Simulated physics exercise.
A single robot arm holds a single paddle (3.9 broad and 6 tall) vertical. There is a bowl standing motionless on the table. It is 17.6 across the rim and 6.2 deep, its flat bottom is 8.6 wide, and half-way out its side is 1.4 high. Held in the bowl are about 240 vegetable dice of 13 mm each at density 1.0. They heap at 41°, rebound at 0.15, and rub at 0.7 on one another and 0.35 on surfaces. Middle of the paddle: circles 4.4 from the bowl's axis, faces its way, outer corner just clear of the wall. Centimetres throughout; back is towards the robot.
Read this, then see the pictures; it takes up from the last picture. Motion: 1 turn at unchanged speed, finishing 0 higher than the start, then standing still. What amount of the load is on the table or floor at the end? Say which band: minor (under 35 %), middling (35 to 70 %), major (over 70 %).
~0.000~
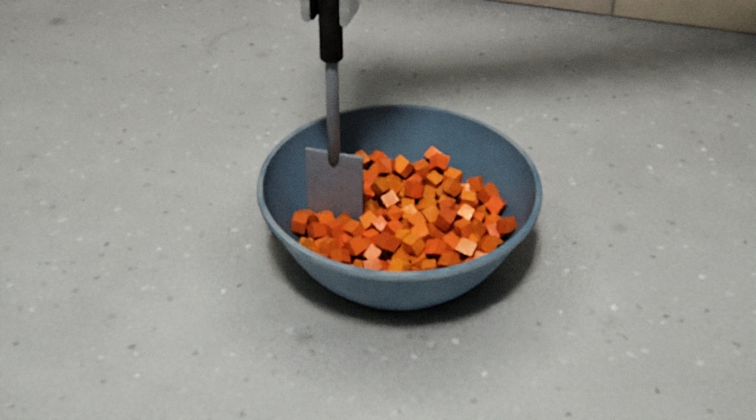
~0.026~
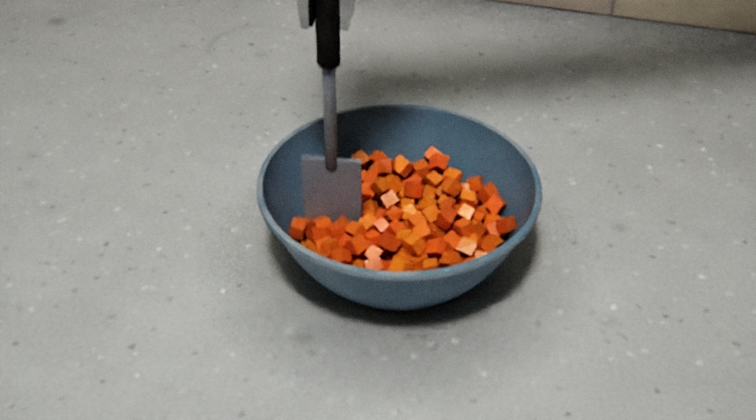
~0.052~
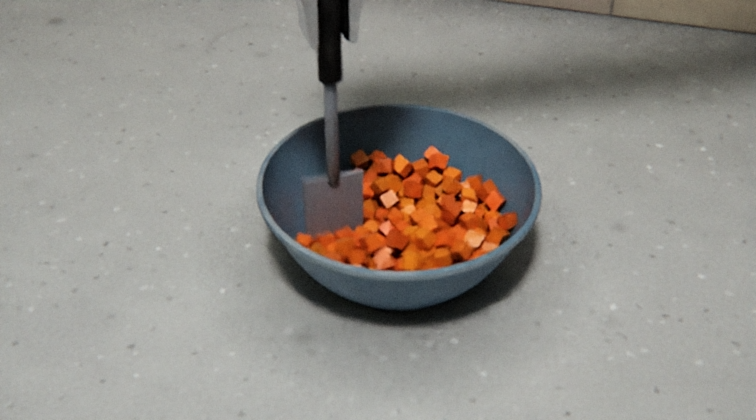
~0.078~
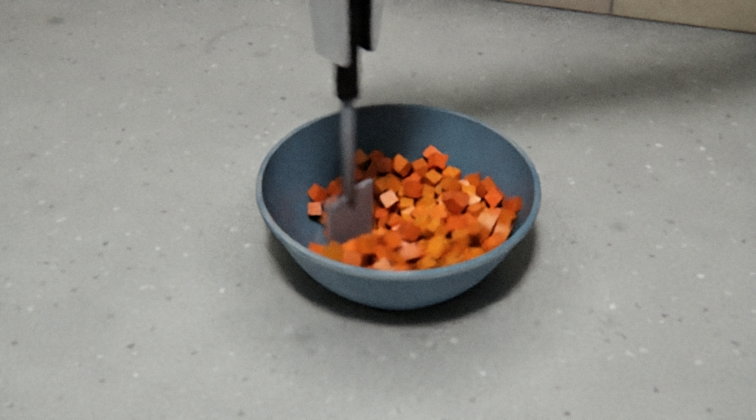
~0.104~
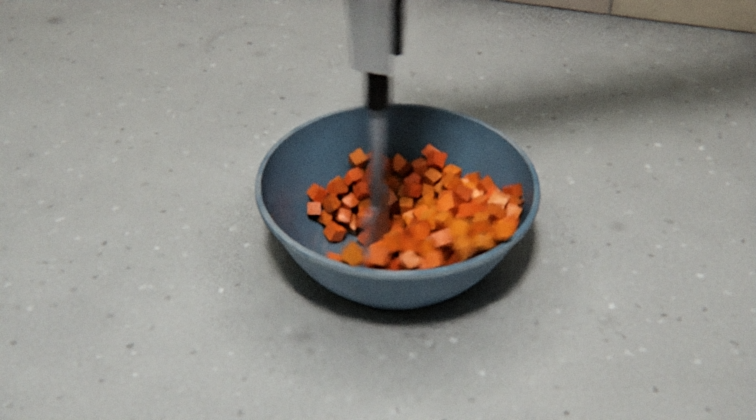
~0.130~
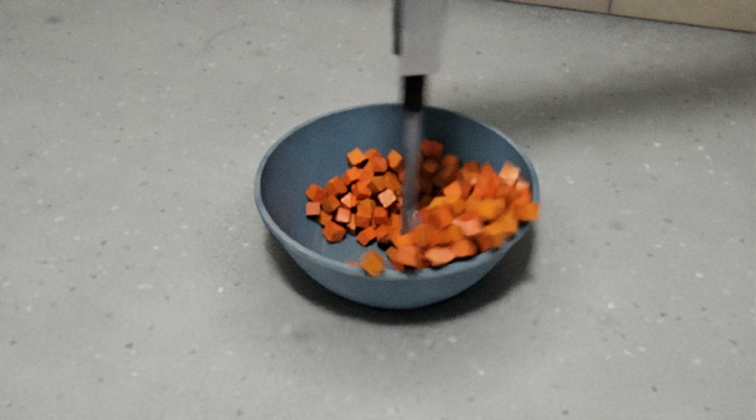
Band: Middling.
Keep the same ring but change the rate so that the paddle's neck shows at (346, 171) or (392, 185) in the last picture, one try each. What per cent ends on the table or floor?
It comes to close to 20 per cent and close to 45 per cent.
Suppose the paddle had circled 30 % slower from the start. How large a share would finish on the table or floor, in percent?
Estimated share: Near 35 %.
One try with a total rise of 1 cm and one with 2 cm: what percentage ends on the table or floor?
Estimates: 45 % then 35 %.
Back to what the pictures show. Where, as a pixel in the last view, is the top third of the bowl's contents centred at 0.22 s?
Somewhere around (472, 142) in the last view.
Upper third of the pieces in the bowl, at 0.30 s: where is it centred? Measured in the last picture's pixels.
About (334, 133).
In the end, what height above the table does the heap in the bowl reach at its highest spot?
5.0 cm, give or take.
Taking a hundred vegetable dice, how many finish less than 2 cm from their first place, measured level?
Near 5 % of the pieces.
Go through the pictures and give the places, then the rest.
The first frame shows the paddle neck at (334, 133), 0° round; upper third of the load around (414, 225), from x 300 to 505, top at y 155; 235 in the bowl.
The second frame shows the paddle neck at (331, 139), 9° round; upper third of the load around (412, 227), from x 295 to 505, top at y 155.
The third frame shows the paddle neck at (332, 156), 33° round; upper third of the load around (414, 238), from x 305 to 510, top at y 155.
The fourth frame shows the paddle neck at (349, 173), 61° round; upper third of the load around (431, 244), from x 315 to 515, top at y 155.
The fifth frame shows the paddle neck at (377, 183), 88° round; upper third of the load around (447, 236), from x 315 to 515, top at y 150.
The sixth frame shows the paddle neck at (411, 184), 115° round; upper third of the load around (466, 222), from x 315 to 525, top at y 145; 234 in the bowl, 1 in flight or on the tool.
After 0.22 s, 205° round, highest piece 12 above the table; 195 in the bowl, 1 on the table or floor, 39 in flight or on the tool.
After 0.30 s, 294° round, highest piece 10 above the table; 150 in the bowl, 23 on the table or floor, 62 in flight or on the tool.
After 0.54 s, 0° round, highest piece 6 above the table; 117 in the bowl, 116 on the table or floor, 2 in flight or on the tool.
After 1.24 s, 0° round, highest piece 5 above the table; 118 on the table or floor, 117 in the bowl.
In the end, 118 on the table or floor, 117 in the bowl. That is 50 % on the table or floor.
